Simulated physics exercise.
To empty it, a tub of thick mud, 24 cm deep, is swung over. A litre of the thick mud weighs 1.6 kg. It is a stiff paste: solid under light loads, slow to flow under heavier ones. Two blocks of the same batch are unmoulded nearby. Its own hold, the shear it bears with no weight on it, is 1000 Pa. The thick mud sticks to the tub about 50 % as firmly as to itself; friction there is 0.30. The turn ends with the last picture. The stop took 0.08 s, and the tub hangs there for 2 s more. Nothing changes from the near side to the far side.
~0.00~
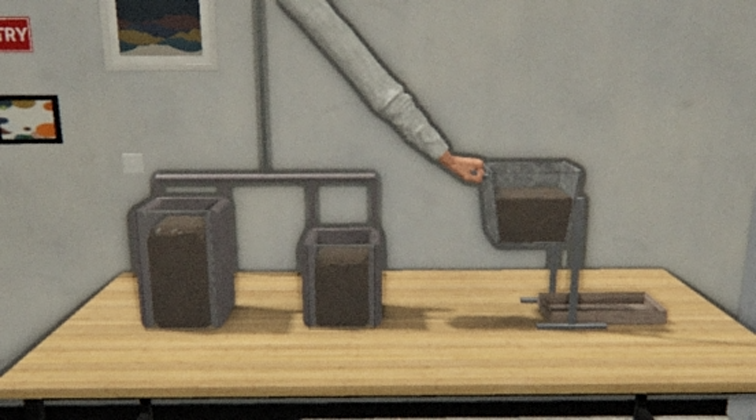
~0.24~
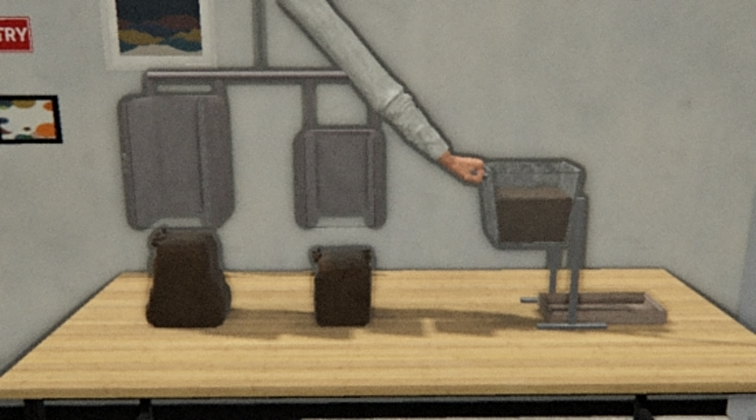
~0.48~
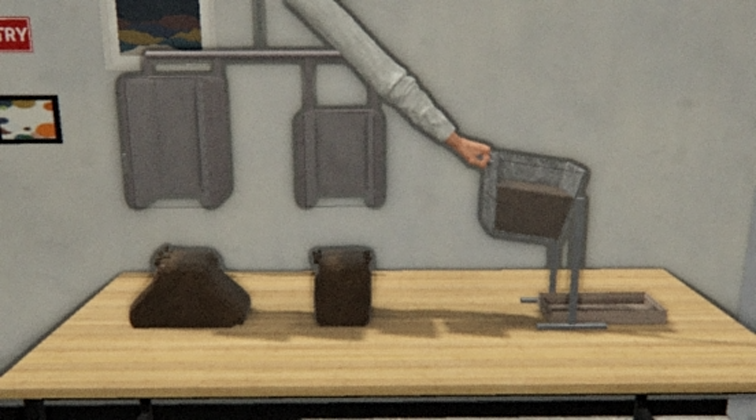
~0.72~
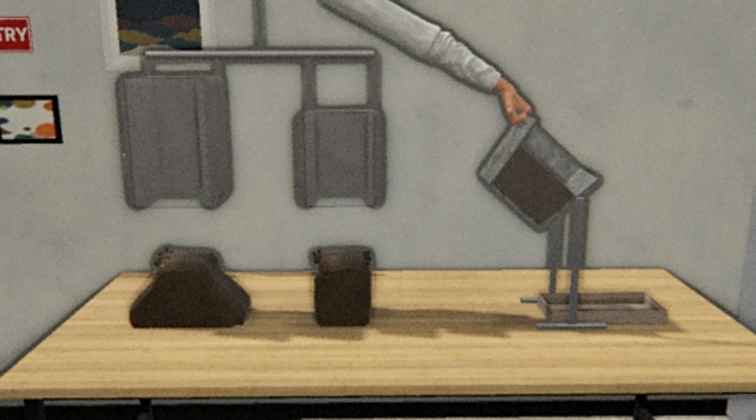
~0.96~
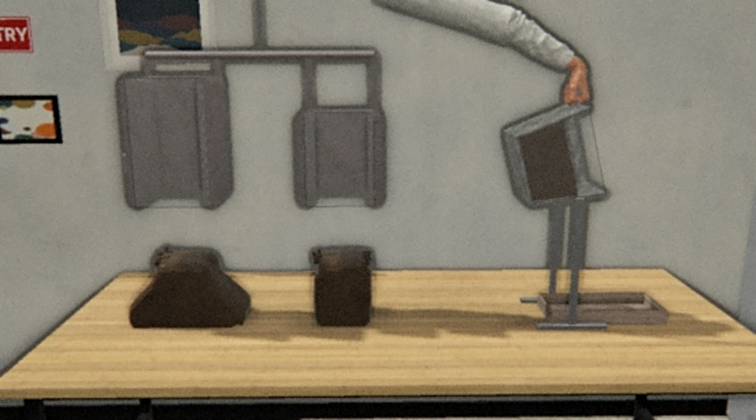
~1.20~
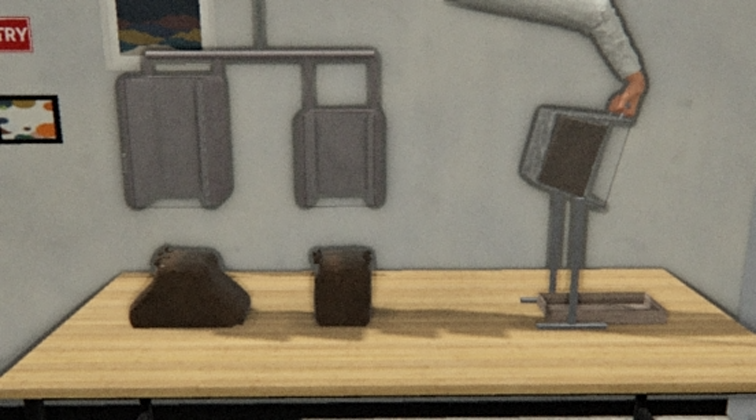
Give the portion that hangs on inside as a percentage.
About 0 %.
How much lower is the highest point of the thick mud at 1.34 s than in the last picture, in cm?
Some 5 cm.
By 1.34 s, the tub is at 104 degrees and holds 99 %.
By 1.51 s, the tub is at 104 degrees and holds 42 %.
By 1.68 s, the tub is at 104 degrees and holds 0 %.
By 1.85 s, the tub is at 104 degrees and holds 0 %.
By 3.20 s, at the end, the tub is at 104 degrees and holds 0 %.
